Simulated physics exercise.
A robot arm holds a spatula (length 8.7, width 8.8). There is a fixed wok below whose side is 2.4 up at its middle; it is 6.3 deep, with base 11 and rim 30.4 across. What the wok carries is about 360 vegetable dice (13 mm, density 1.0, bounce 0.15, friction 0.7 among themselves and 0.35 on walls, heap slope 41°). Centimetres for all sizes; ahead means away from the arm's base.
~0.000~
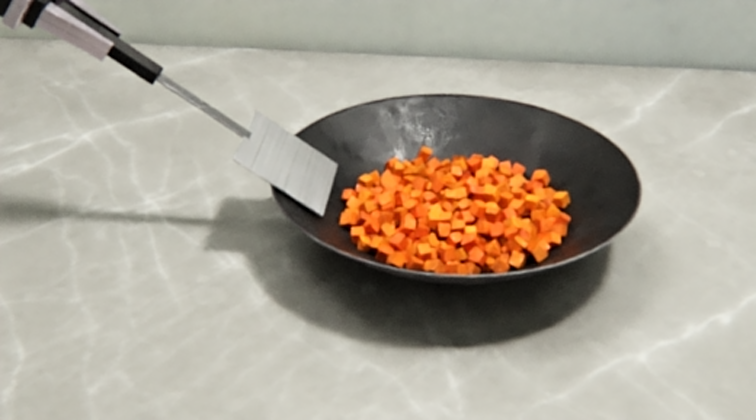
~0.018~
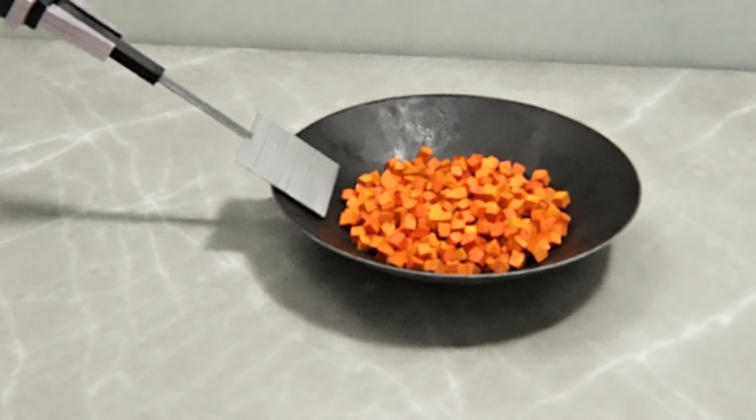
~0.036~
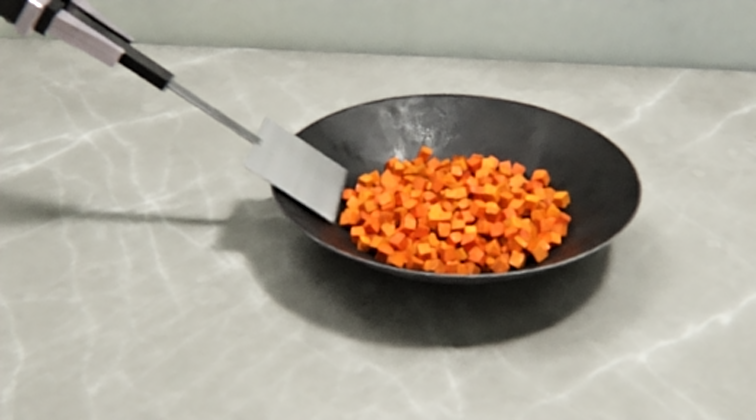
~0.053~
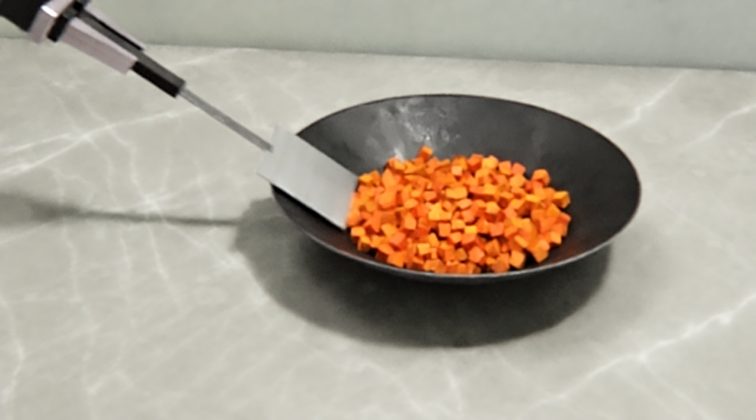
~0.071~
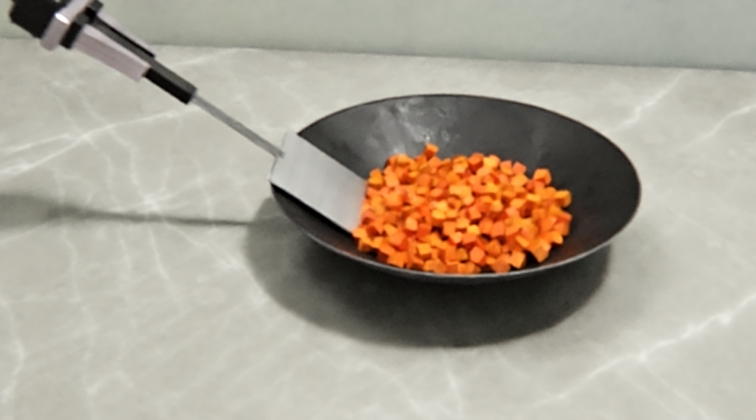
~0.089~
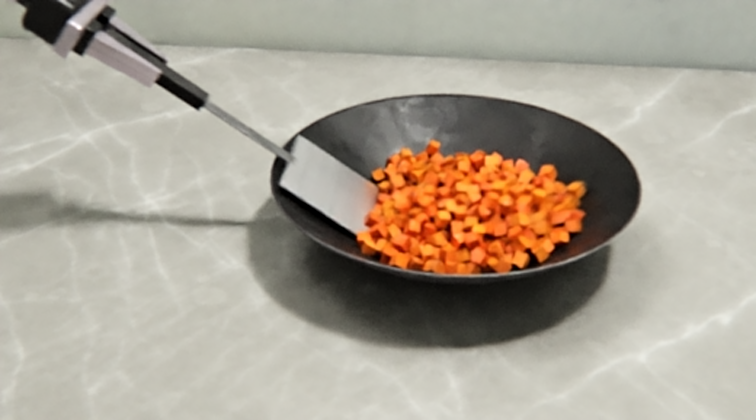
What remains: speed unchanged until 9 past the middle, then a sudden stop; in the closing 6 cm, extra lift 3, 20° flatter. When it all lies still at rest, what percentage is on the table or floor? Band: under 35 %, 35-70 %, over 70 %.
Under 35 %.
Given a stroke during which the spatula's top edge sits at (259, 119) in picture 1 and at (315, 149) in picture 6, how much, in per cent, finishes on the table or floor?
My guess would be close to 40 per cent.
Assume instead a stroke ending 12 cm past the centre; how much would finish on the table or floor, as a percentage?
Then around 50 per cent.
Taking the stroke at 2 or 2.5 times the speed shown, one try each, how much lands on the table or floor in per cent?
Close to 50 and 40 percent respectively.
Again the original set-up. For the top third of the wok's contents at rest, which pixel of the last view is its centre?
The middle lies somewhere around (579, 190).
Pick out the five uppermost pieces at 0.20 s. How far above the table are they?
Around 7 cm above the table.
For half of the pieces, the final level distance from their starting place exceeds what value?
Somewhere around 11 centimetres, I'd say.
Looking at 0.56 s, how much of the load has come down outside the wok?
Fraction noted: Close to 25 per cent.
After 0.20 s, sloping 35°, highest piece 7 above the table; 356 in the wok.
After 0.31 s, sloping 28°, highest piece 9 above the table; 333 in the wok, 23 on the blade or in flight.
After 0.56 s, sloping 15°, highest piece 8 above the table; 263 in the wok, 91 on the table or floor, 2 on the blade or in flight.
After 1.61 s, sloping 15°, highest piece 7 above the table; 263 in the wok, 93 on the table or floor.
In the end, 263 in the wok, 93 on the table or floor. That is 26 % on the table or floor.
